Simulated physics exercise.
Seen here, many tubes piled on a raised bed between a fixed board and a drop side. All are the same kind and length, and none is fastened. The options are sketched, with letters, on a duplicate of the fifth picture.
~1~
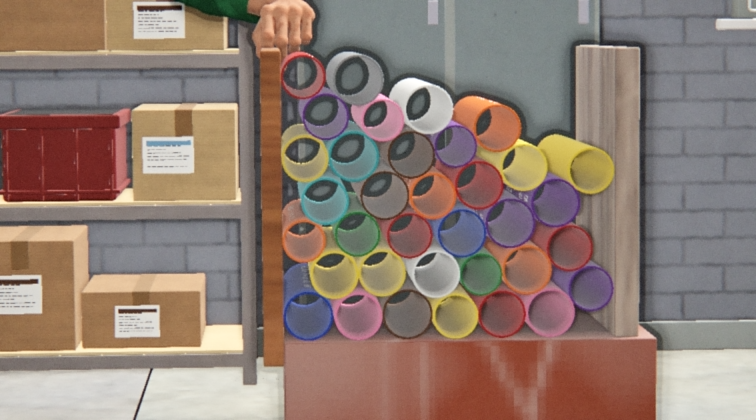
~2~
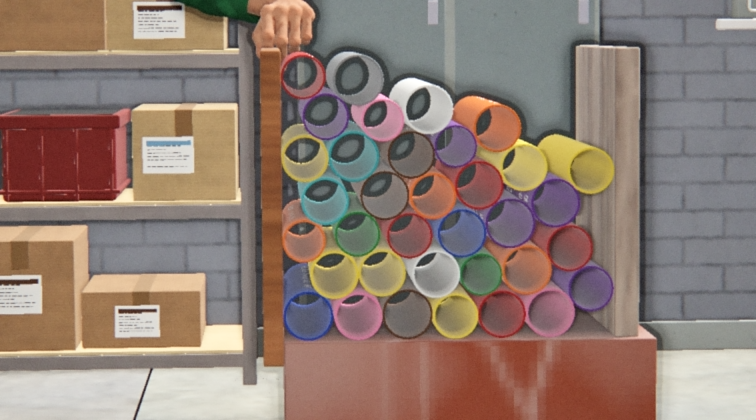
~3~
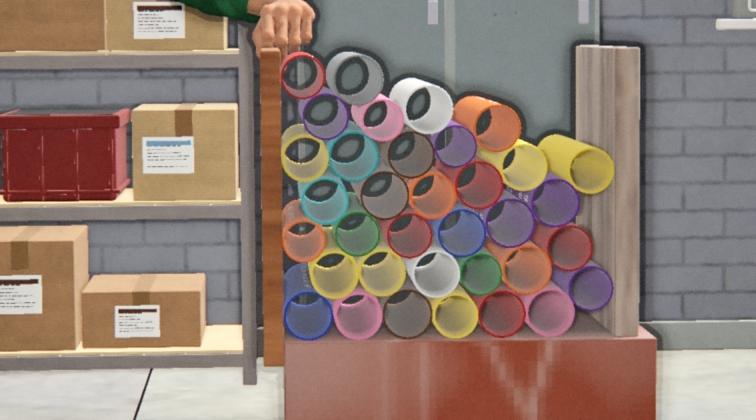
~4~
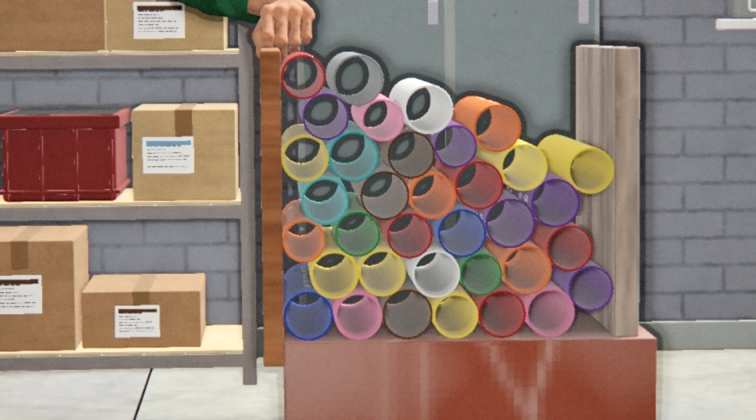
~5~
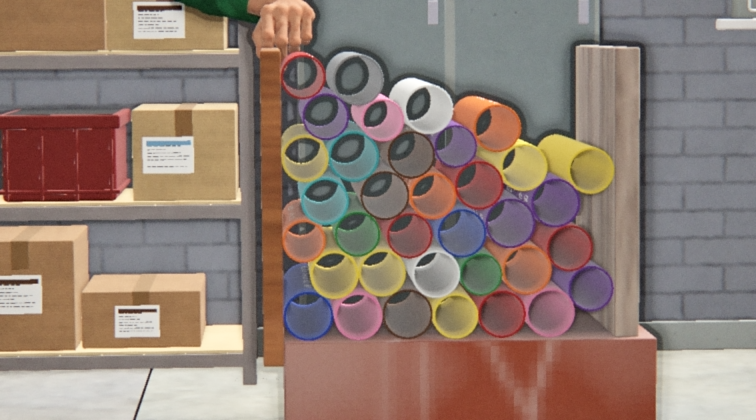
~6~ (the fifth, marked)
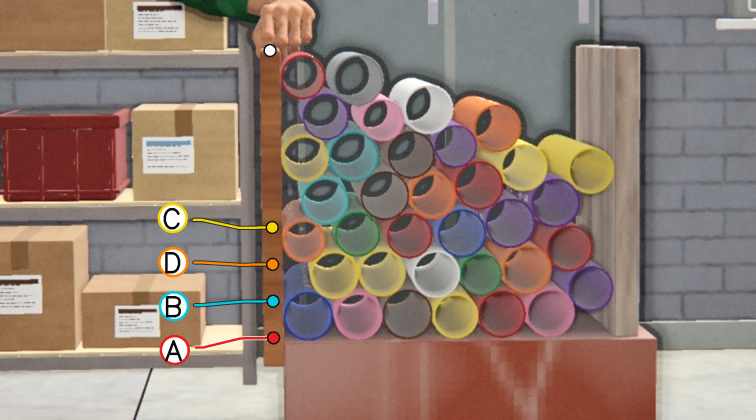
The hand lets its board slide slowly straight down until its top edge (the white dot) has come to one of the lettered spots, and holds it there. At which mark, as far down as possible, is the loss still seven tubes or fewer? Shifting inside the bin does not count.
No lower than D.
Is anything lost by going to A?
At A: Yes.
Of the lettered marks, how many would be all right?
The number is two.
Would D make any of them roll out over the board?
Yes, at D.
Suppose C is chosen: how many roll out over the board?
At C the number is four.
On the copy, A at (274, 338); B at (273, 301); C at (272, 227); D at (273, 265); the white dot at (270, 50).
On D. First, top of the board (281, 141).
Then, top of the board (282, 242).
Finally, top of the board (283, 264), about four out over the board.
By contrast, A eight out over the board; B eight out over the board; C about four out over the board.
